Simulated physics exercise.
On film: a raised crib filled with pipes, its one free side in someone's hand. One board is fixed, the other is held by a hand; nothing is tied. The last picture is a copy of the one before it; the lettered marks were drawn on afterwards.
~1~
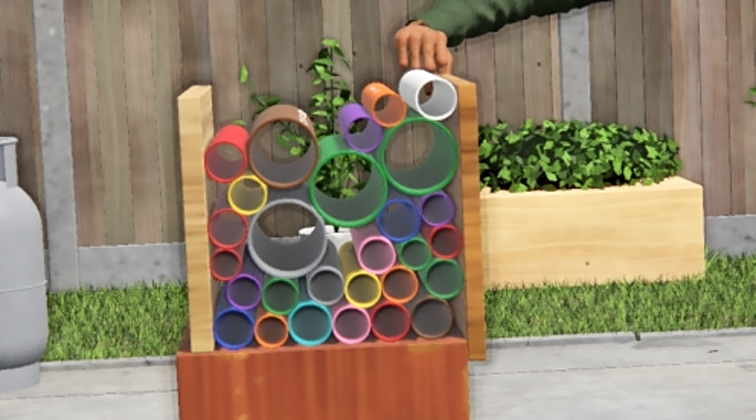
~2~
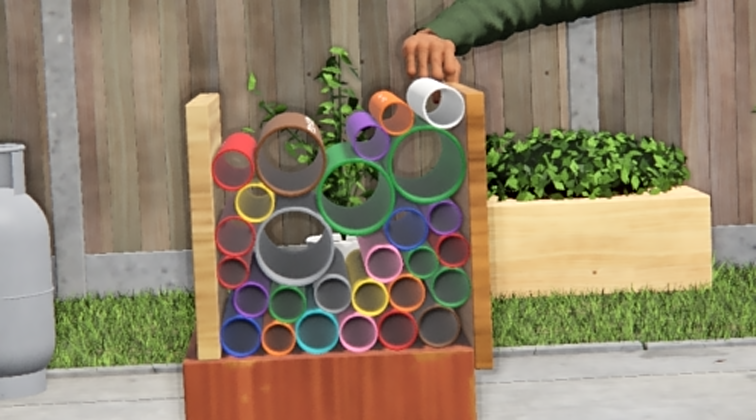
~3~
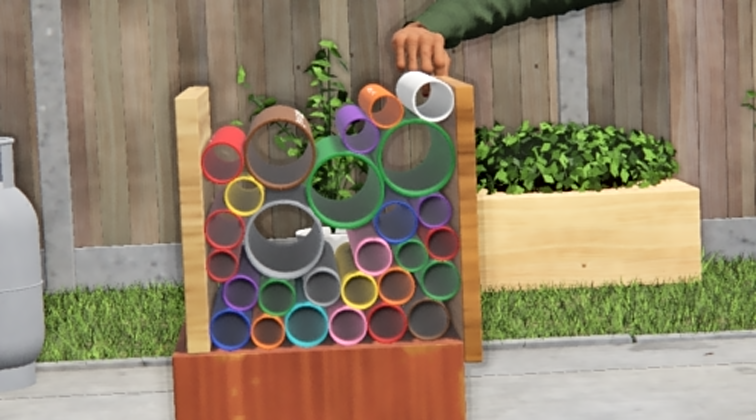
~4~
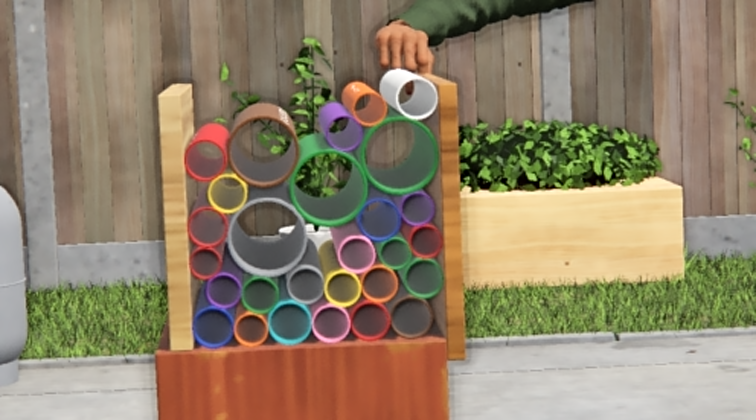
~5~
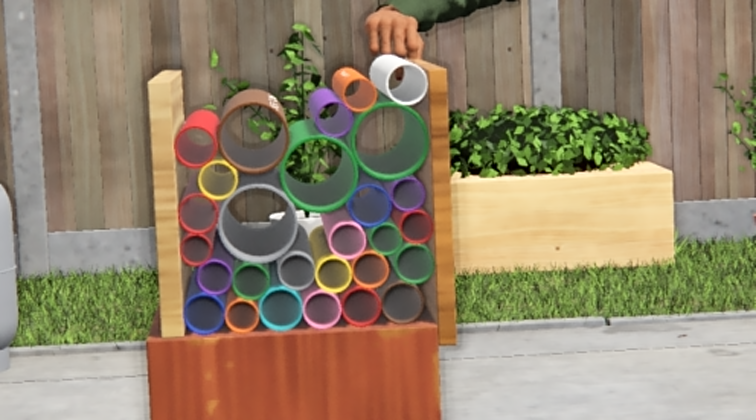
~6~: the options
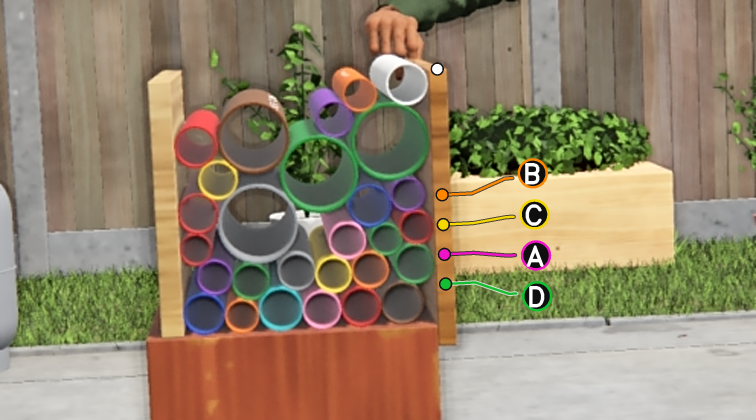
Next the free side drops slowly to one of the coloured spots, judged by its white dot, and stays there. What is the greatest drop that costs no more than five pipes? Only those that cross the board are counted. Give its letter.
At most to C.
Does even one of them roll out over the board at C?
Yes.
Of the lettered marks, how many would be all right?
Two of the four.
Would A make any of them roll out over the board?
Yes.
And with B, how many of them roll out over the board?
The count is one.
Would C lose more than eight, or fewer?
Fewer than eight.
On the marked copy, A at (445, 255); B at (442, 195); C at (443, 224); D at (446, 284); the white dot at (437, 69).
Following C. Soon after the start, top of the board (430, 139).
Later, top of the board (433, 217).
In the end, top of the board (433, 224), four out over the board.
As for the rest, A six out over the board; B one out over the board; D more than five out over the board.
